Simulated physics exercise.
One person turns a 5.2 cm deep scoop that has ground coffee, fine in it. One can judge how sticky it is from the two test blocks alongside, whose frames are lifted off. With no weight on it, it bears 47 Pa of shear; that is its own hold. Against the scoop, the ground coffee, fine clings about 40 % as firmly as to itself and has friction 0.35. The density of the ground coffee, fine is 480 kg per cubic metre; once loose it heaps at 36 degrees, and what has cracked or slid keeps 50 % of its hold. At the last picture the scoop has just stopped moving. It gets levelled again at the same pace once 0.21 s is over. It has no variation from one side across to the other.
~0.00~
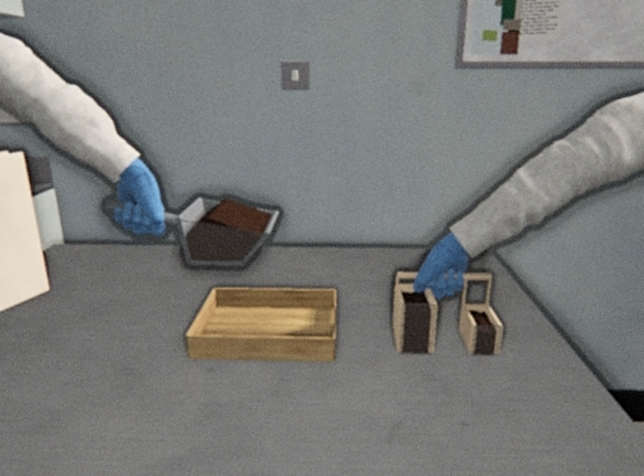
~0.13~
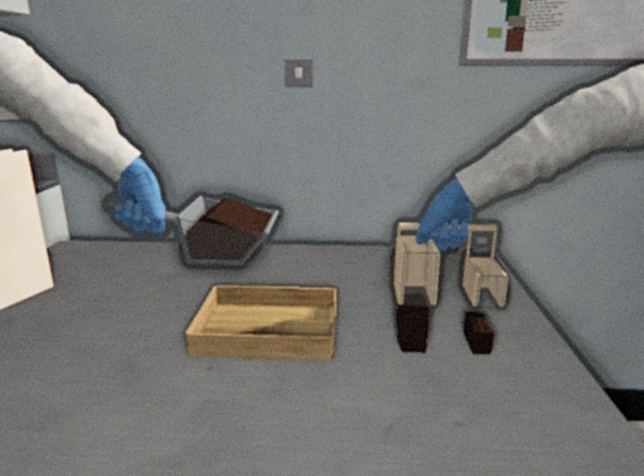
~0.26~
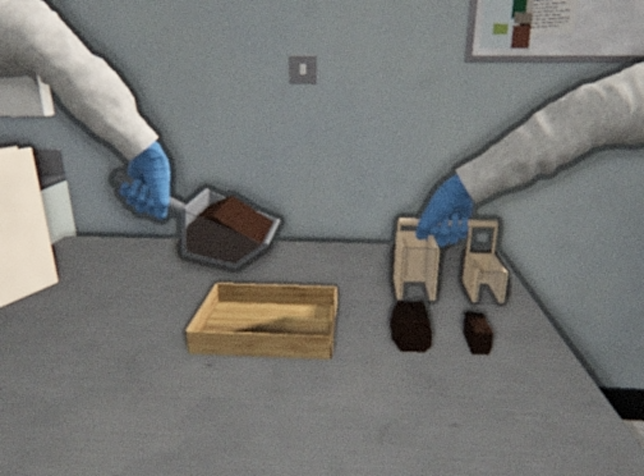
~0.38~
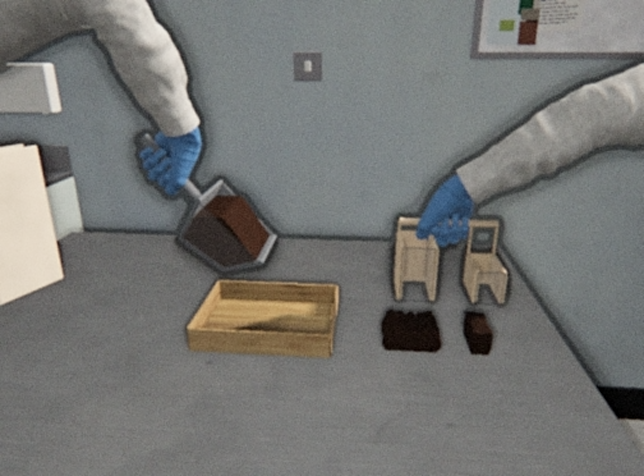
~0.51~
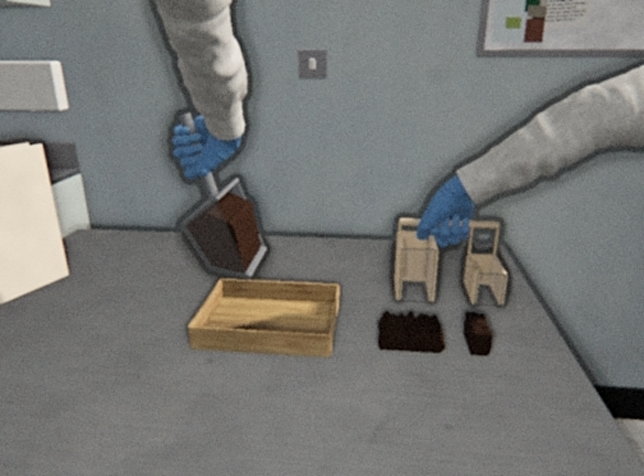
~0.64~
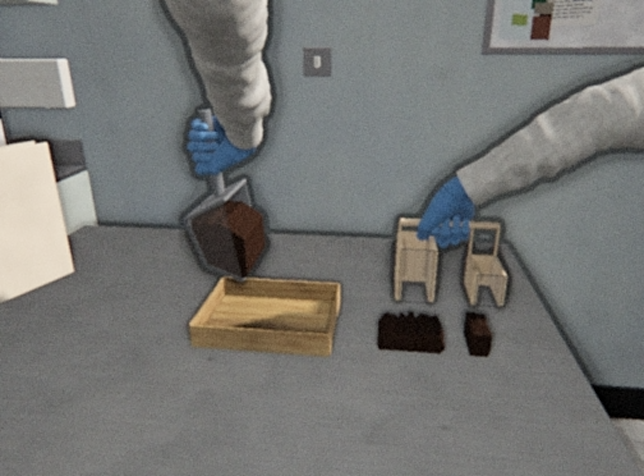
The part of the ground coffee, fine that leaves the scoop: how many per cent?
Share of the ground coffee, fine leaving the scoop: Roughly 59 %.
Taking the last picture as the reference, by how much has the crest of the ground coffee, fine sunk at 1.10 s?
I'd say near 3.0 centimetres.
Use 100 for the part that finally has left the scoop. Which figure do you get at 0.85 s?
Some 80 per cent.
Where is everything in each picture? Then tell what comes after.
Lip at (265, 233), tilt 0 degrees; top of the ground coffee, fine at (209, 218); blocks stand 8.6 cm, 4.7 cm (left to right), in the first frame.
Lip at (264, 233), tilt 0 degrees; top of the ground coffee, fine at (208, 218); blocks stand 8.2 cm, 4.7 cm (left to right), in the second frame.
Lip at (265, 243), tilt 13 degrees; top of the ground coffee, fine at (210, 216); blocks stand 6.6 cm, 4.7 cm (left to right), in the third frame.
Lip at (261, 261), tilt 38 degrees; top of the ground coffee, fine at (202, 217); blocks stand 4.4 cm, 4.7 cm (left to right), in the fourth frame.
Lip at (249, 275), tilt 61 degrees; top of the ground coffee, fine at (205, 213); blocks stand 3.8 cm, 4.7 cm (left to right), in the fifth frame.
Lip at (243, 278), tilt 71 degrees; top of the ground coffee, fine at (195, 222); blocks stand 3.8 cm, 4.7 cm (left to right), in the sixth frame.
After 0.85 s, the scoop is at 71 degrees and 46 % has left it.
After 1.10 s, the scoop is at 40 degrees and 59 % has left it.
After 1.35 s, the scoop is at 1 degrees and 59 % has left it.
After 1.60 s, the scoop is at 0 degrees and 59 % has left it.
After 1.71 s, at the end, the scoop is at 0 degrees and 59 % has left it.
